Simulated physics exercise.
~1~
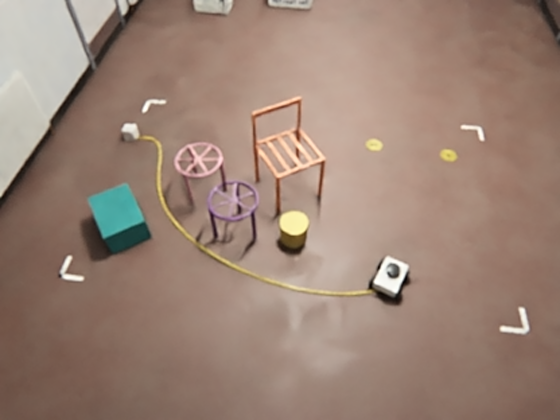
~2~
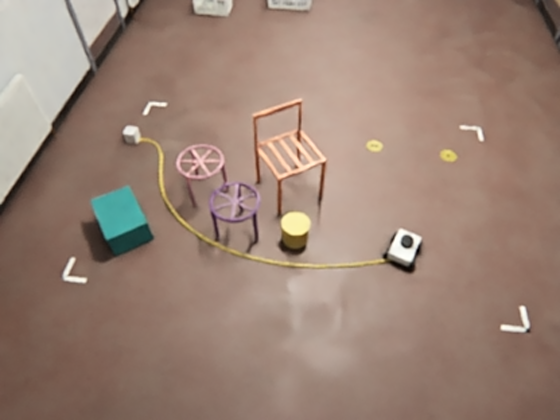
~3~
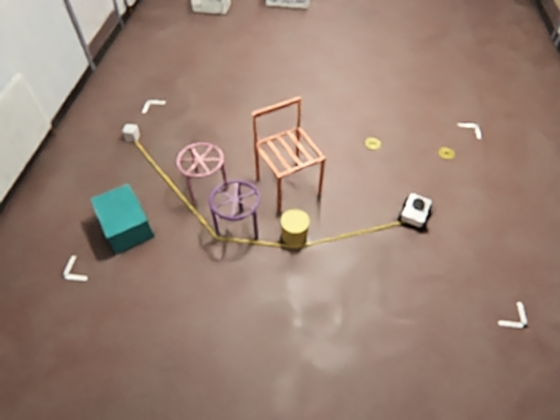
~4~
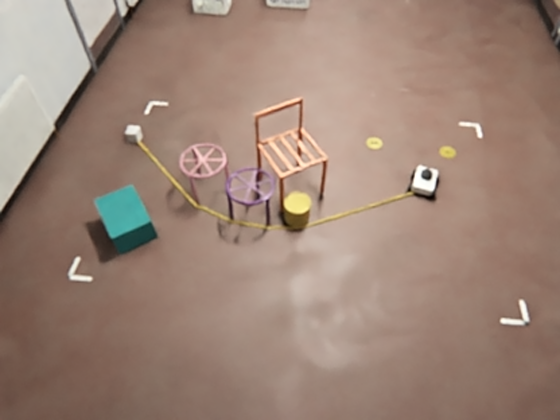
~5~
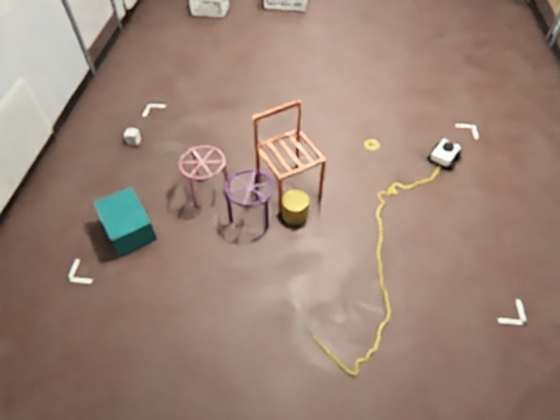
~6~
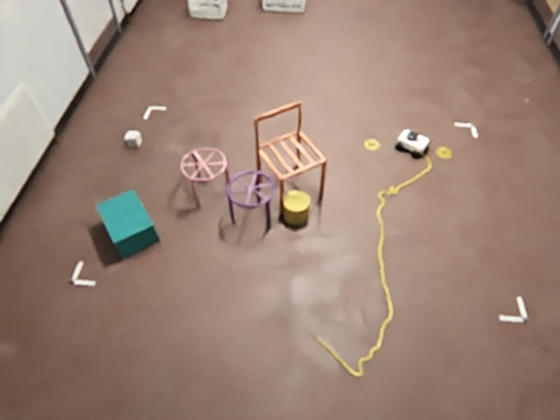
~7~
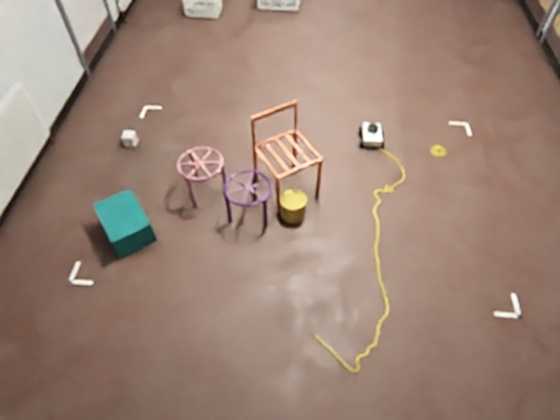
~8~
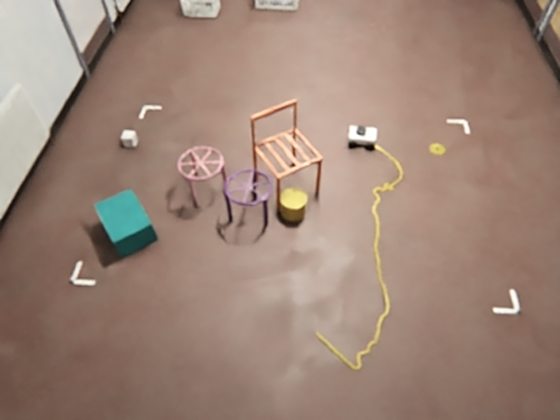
Small white cart pulling a yellow cord taut, shifting a purple stool and yellow bucket, then driving left with the cord trailing loose.
